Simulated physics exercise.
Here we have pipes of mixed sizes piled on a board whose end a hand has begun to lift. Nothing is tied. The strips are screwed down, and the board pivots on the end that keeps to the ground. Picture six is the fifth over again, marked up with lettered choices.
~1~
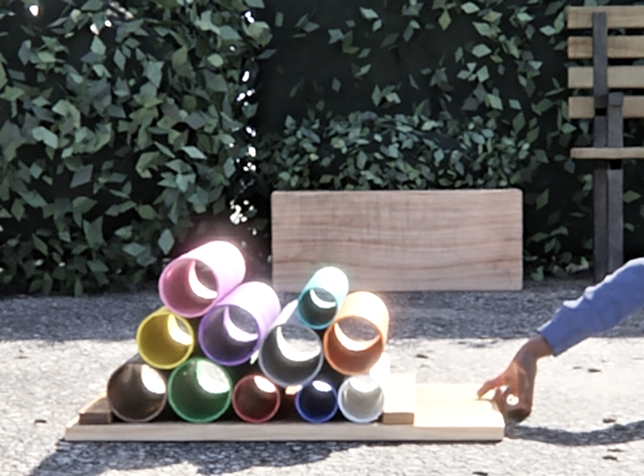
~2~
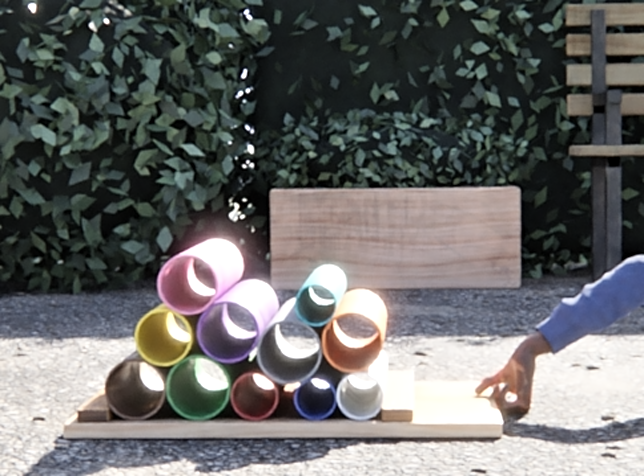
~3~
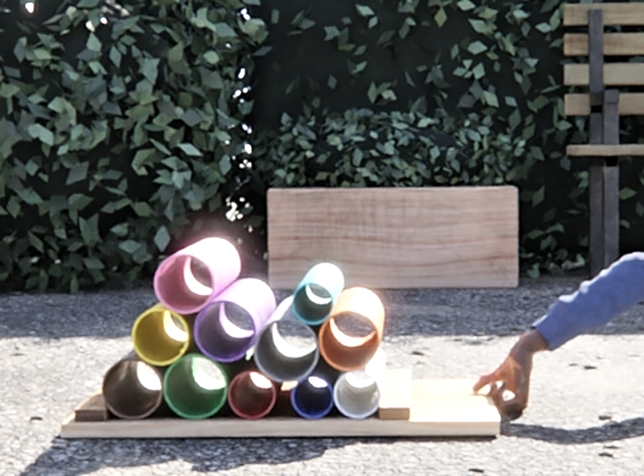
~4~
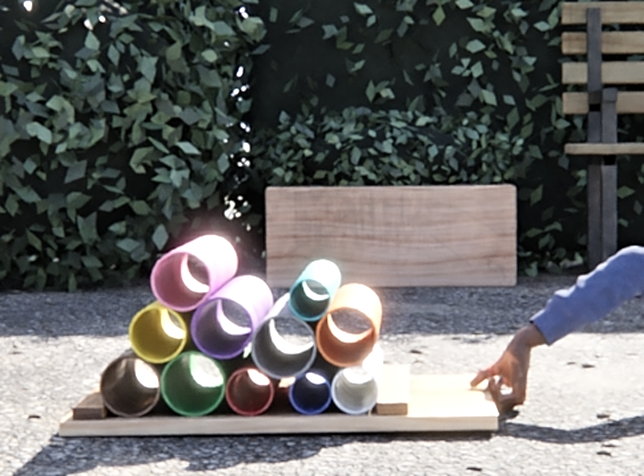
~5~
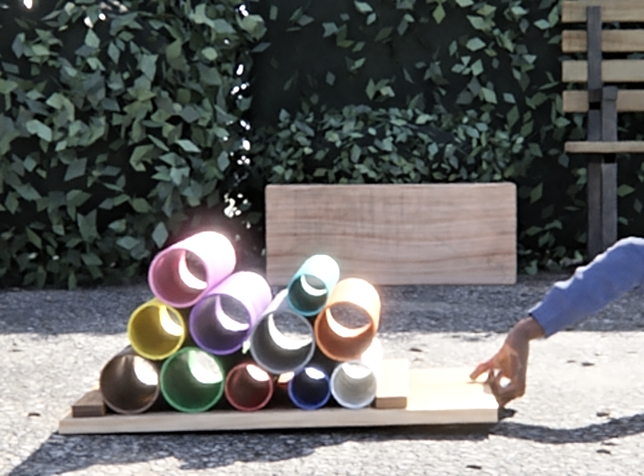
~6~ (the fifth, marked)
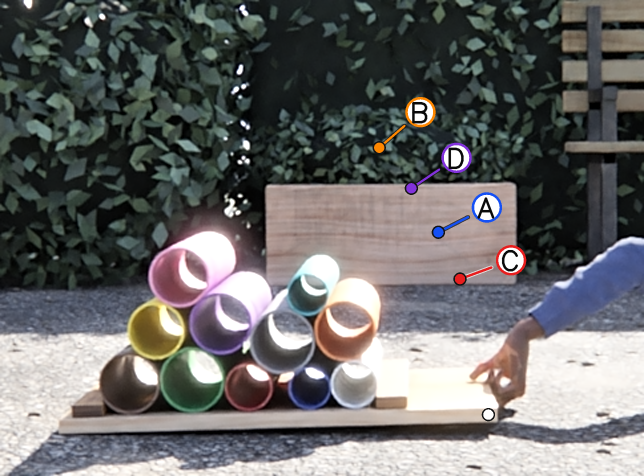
On sunlit paving before a leafy hedge, a hand slightly raising the right end of a board stacked with colourful pipes.
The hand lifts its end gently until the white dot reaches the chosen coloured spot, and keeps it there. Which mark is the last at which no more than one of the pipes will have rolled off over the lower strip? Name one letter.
It can be raised to C.
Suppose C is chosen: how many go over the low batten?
With C, none.
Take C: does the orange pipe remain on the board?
Yes, with C.
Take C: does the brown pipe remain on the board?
The brown pipe: Yes.
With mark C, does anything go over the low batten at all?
At C: No.
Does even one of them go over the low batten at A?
At A: Yes.
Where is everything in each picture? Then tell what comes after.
In the first frame, white pipe (362, 398); grey pipe (291, 354); yellow pipe (165, 340).
In the second frame, yellow pipe (163, 337); orange pipe (352, 342).
In the third frame, board (289, 401); white pipe (358, 394); orange pipe (350, 340); brown pipe (133, 389).
In the fourth frame, board (287, 398); brown pipe (130, 387); green pipe (193, 384).
In the fifth frame, board (286, 393); brown pipe (129, 383); green pipe (193, 380).
On the marked copy, A at (438, 232); B at (379, 148); C at (460, 279); D at (411, 188); the white dot at (489, 414).
With C. Early on, board at 14°.
Further on, board at 20°.
At the end, board at 20°, none over the low batten.
As for the rest, A five over the low batten; B eleven over the low batten; D nine over the low batten.
